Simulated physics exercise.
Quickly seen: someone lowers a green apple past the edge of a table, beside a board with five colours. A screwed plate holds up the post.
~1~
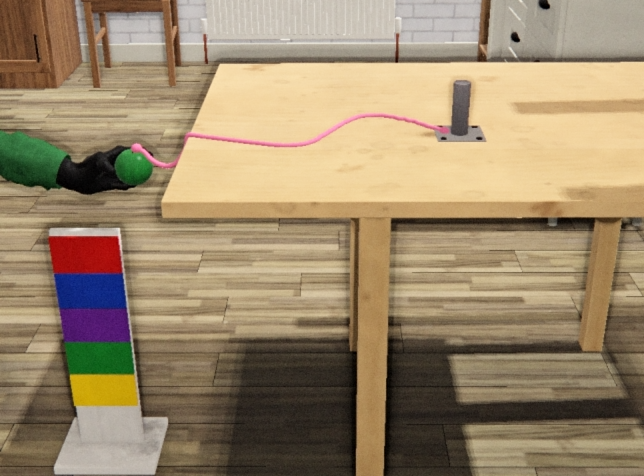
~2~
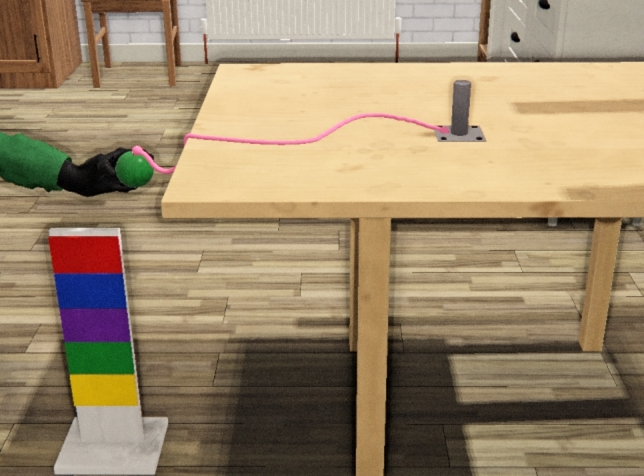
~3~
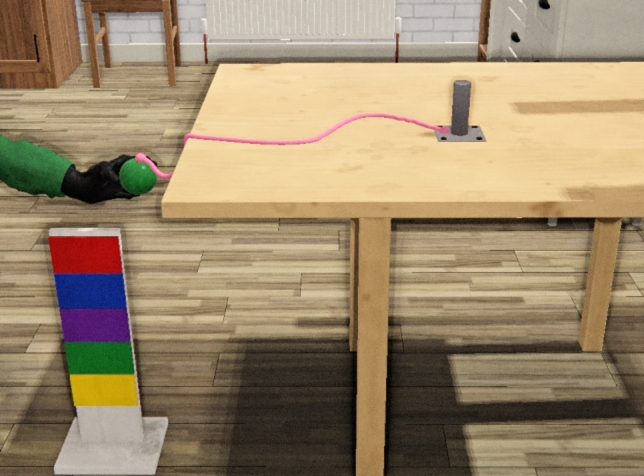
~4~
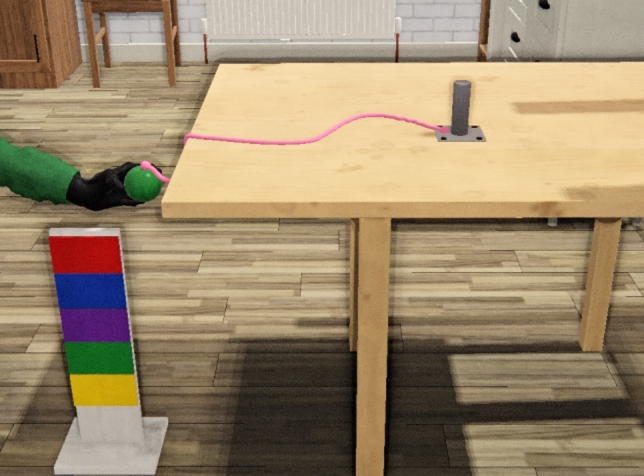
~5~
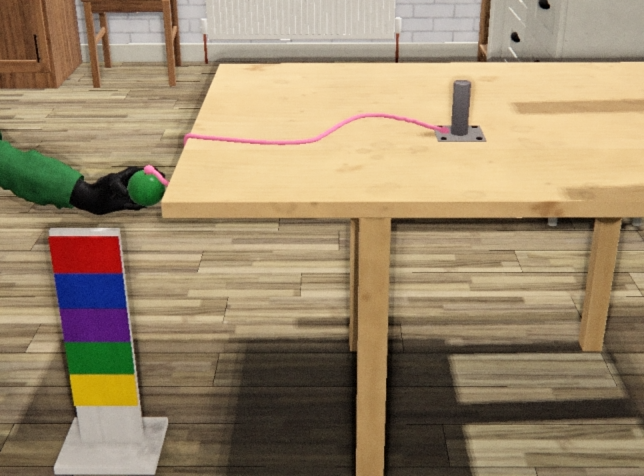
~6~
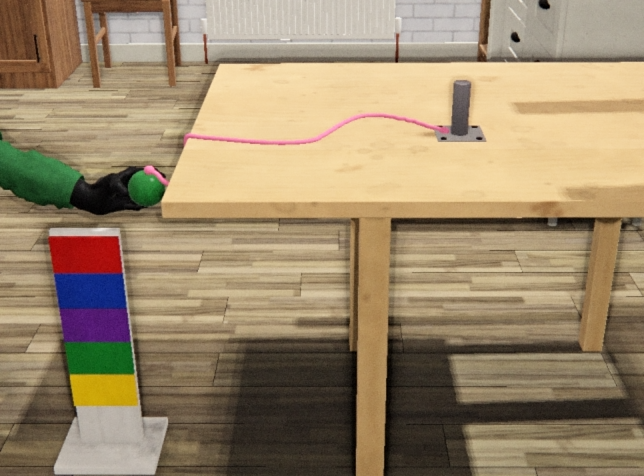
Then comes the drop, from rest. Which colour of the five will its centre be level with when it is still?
Its centre will be level with blue.
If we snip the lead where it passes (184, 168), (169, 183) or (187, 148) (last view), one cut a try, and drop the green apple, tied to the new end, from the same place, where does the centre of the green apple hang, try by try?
Approximate pixels, cut by cut: (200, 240); (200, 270); (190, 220).
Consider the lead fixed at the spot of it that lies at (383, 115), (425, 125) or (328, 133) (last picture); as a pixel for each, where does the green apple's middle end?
In order of the tries: About (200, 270), about (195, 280), about (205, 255).
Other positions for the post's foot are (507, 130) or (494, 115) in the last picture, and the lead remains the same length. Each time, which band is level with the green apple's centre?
In turn, red and then red.
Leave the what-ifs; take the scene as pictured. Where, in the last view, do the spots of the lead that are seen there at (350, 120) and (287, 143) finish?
At (322, 132) for the first, at (224, 131) for the second.
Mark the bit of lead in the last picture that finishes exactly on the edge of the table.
Roughly (253, 142).
Soon after, apple near (220, 271); level with blue.
After that, apple near (174, 286); level with blue.
In the end, apple near (193, 288); level with blue. At blue.
